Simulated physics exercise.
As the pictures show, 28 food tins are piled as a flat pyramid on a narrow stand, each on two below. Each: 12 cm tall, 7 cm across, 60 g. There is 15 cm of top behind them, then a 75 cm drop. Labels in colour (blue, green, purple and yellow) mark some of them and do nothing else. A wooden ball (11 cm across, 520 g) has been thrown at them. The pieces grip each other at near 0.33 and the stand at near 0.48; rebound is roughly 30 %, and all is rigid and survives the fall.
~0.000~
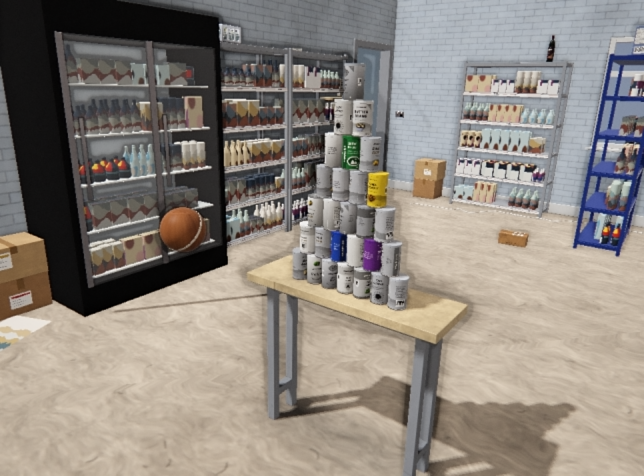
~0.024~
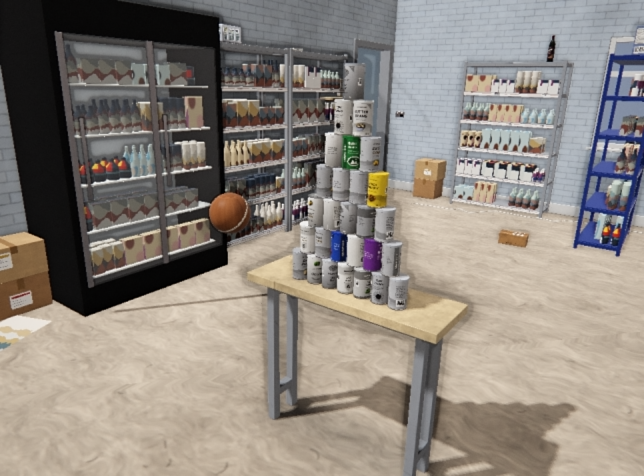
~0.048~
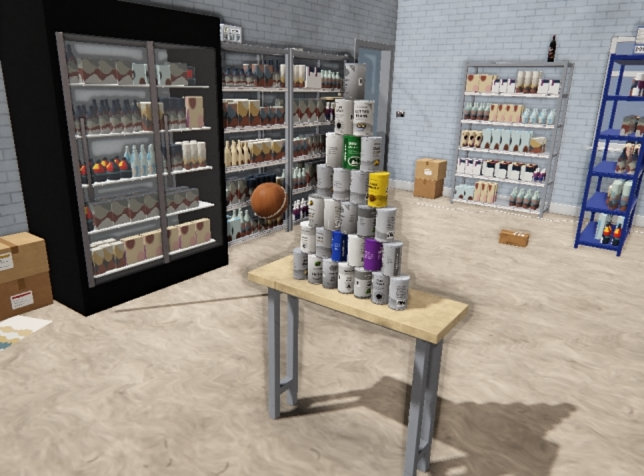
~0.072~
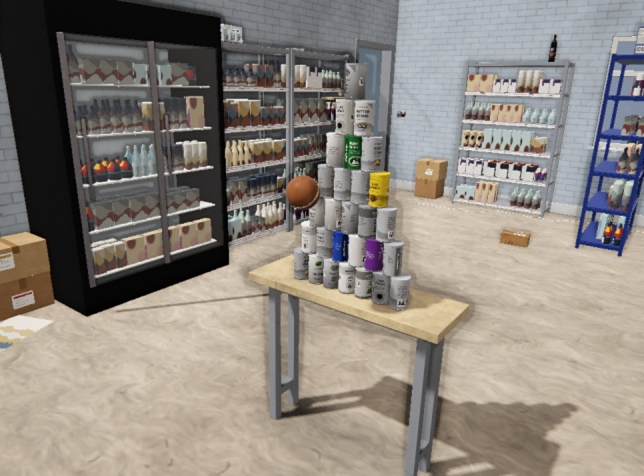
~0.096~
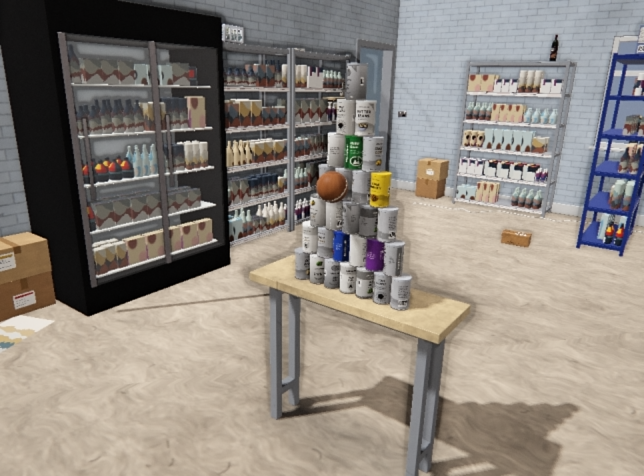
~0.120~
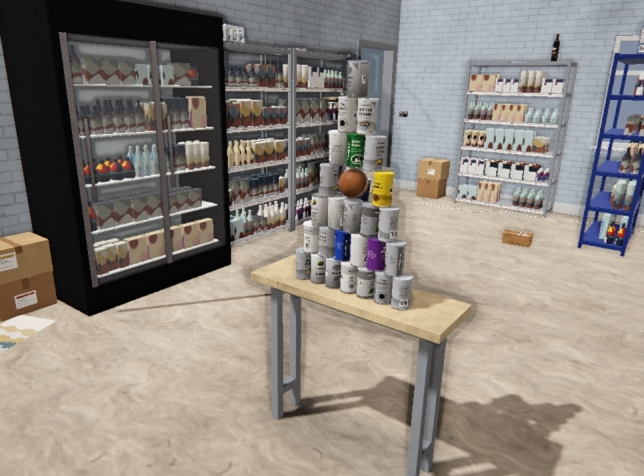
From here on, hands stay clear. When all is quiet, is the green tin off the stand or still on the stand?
That tin goes over the edge.
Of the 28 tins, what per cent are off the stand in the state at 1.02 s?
By then 25 %.
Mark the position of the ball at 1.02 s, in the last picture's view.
Roughly at pixel (547, 234).
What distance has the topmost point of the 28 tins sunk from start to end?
About 36 cm.
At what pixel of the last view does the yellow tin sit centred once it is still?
It comes to rest around (423, 298) in the last view.
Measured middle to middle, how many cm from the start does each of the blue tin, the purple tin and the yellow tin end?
Blue 0, purple 0, yellow 40.
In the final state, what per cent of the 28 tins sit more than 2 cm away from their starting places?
I count 45 % as shifted.
After 0.48 s, ball still moving; 2 of the 28 tins off the stand; green tin leaning 62°, 23 cm lower; yellow tin leaning 3°.
After 1.02 s, ball still moving; 7 of the 28 tins off the stand; green tin leaning 20°, 1.22 m lower; yellow tin upside down.
After 1.85 s, ball still moving; 9 of the 28 tins off the stand; green tin on its side; yellow tin upside down.
By the end (2.6 s), ball rolling away; 9 of the 28 tins off the stand; green tin on its side; yellow tin upside down; blue tin shifted 12 mm. As the last picture would show them, middles, green tin near (527, 413), yellow tin near (423, 298).
